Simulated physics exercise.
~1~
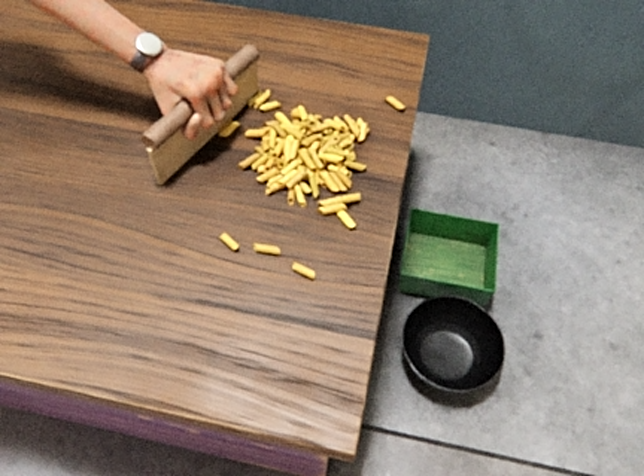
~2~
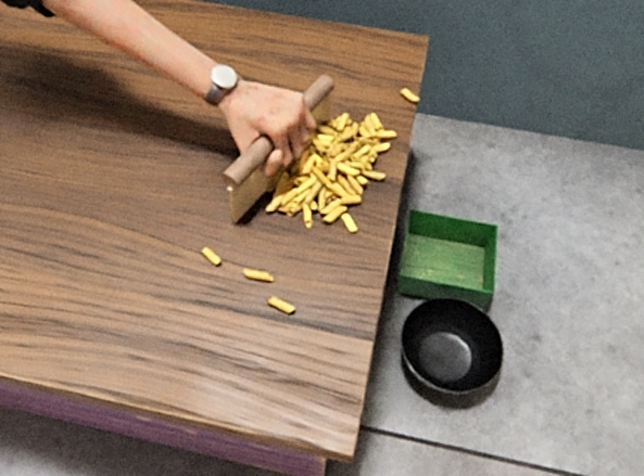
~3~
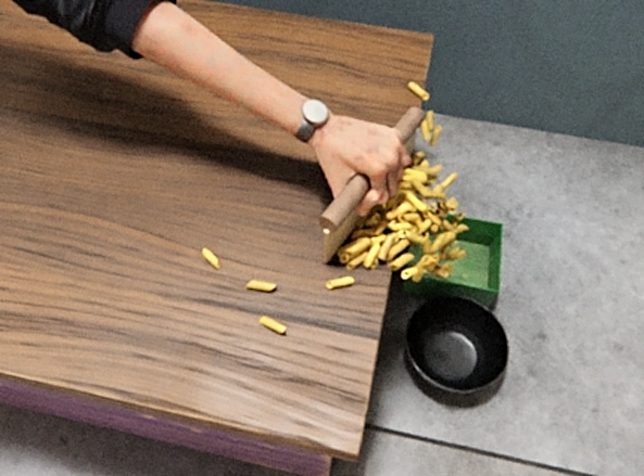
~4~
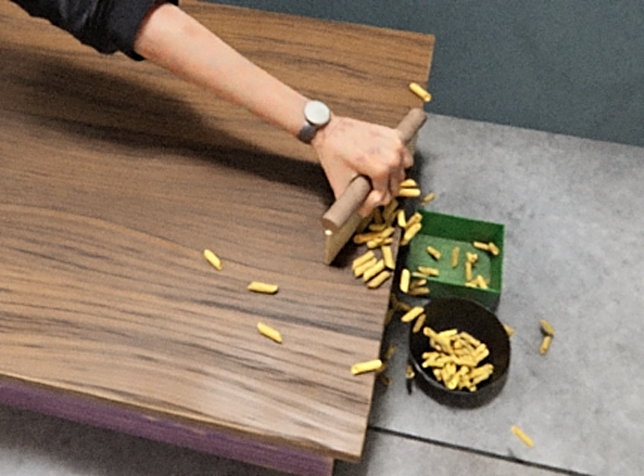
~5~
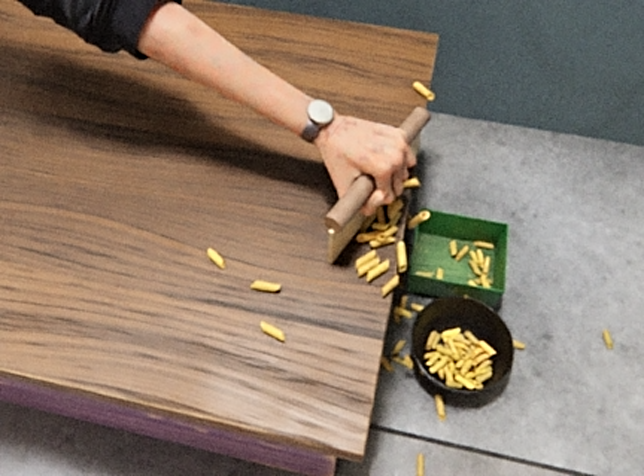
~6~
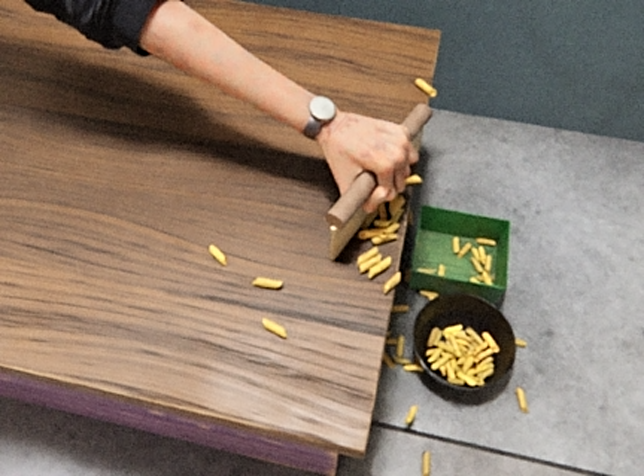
At the start, a hand wearing a watch grips a scraper behind a pile of yellow pasta pieces on a wooden table, with a green tin and a black bowl on the floor beyond the edge. The hand pushes the scraper right and slightly down, bunching the pile toward the edge. Pieces then spill over in a cluster above the tin. The scraper stops at the edge as pasta lands in both containers and scatters across the floor. Finally, the bowl holds more than the tin, while some pieces remain on the table.
